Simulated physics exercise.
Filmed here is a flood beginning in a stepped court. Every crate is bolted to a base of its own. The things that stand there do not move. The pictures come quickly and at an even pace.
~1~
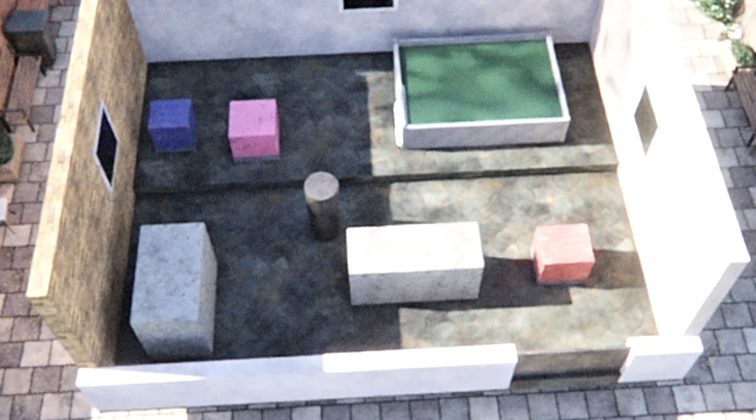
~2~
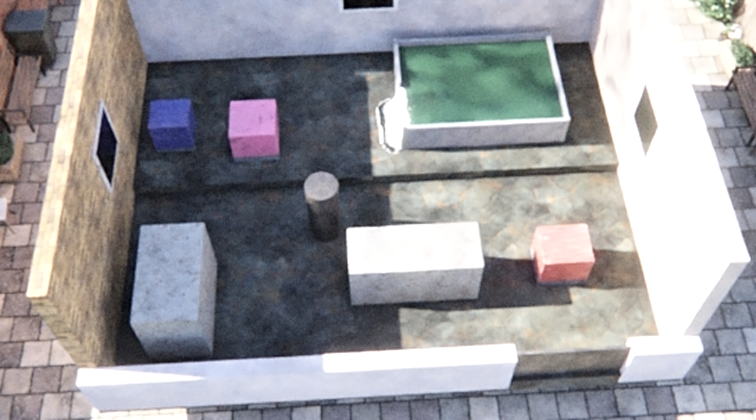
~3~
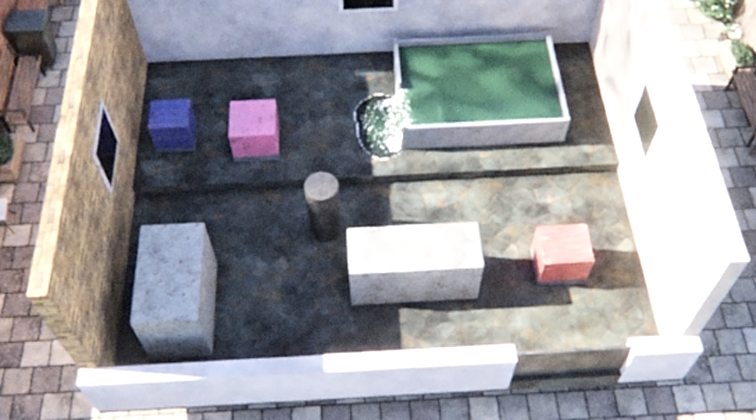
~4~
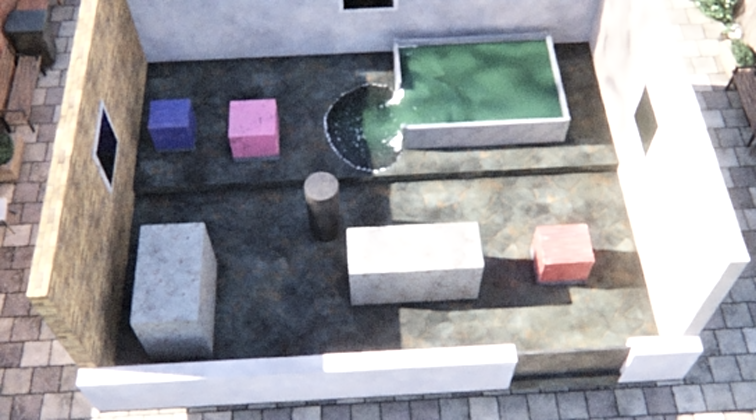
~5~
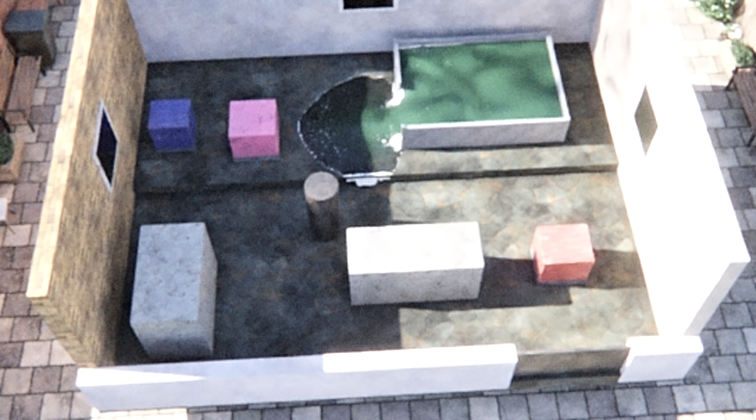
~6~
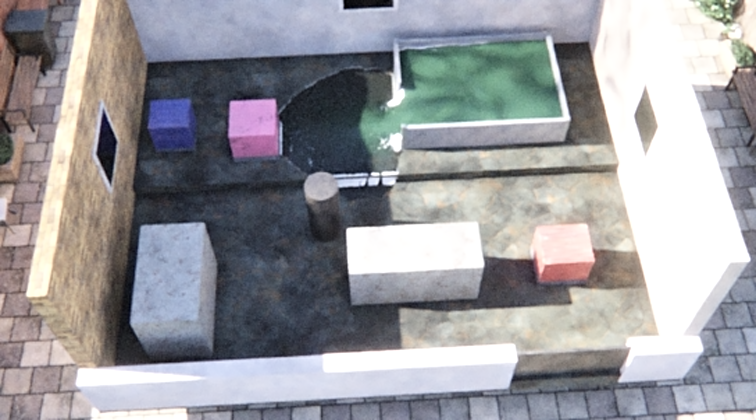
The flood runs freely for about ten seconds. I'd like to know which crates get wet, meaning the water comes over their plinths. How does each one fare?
The red crate does not get wet. The pink crate does get wet. The blue crate does get wet.
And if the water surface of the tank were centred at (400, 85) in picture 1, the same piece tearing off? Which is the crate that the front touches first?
Crate marked pink.
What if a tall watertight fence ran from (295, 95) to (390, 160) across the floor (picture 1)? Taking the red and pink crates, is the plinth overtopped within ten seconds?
Going one at a time, I'd say the red crate is never reached, and the pink crate is never reached.
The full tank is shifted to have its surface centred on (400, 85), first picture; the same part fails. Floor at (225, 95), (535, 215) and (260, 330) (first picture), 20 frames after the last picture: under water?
As listed: Wet, clear, wet.
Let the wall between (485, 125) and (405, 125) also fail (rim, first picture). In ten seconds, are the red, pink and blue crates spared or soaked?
Note: Red gets flooded; pink is never reached; blue is never reached.
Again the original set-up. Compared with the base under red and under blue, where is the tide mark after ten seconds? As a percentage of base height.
Close to 40 per cent, and close to 170 per cent, in that order.
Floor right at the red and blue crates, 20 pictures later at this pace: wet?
At red the front is absent, at blue it is there.
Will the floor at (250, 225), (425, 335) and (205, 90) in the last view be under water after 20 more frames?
Status by point, in sequence: Waterlogged; unwetted; waterlogged.
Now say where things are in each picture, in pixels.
In the first picture, the open tank at (478, 82) is whole and still.
In the second picture, water pours out at (403, 118) and has run to (387, 103).
In the third picture, water pours out at (403, 119) and has run to (363, 107).
In the fourth picture, the front is at (332, 117), out from the gap at (403, 120).
In the fifth picture, water pours out at (403, 120) and has run to (307, 118).
In the sixth picture, water pours out at (403, 119) and has run to a hidden place.
A moment on, water covers 15 % of the floor; the red crate not reached, the pink crate water round its plinth, the blue crate water round its plinth.
Next, water covers 30 % of the floor; the red crate not reached, the pink crate water round its plinth, the blue crate water round its plinth.
Then, water covers 40 % of the floor; the red crate not reached, the pink crate water round its plinth, the blue crate water round its plinth.
Later, water covers 60 % of the floor; the red crate not reached, the pink crate water round its plinth, the blue crate water round its plinth.
In the end, water covers 75 % of the floor; the red crate stayed above the water, the pink crate was topped, the blue crate was topped.
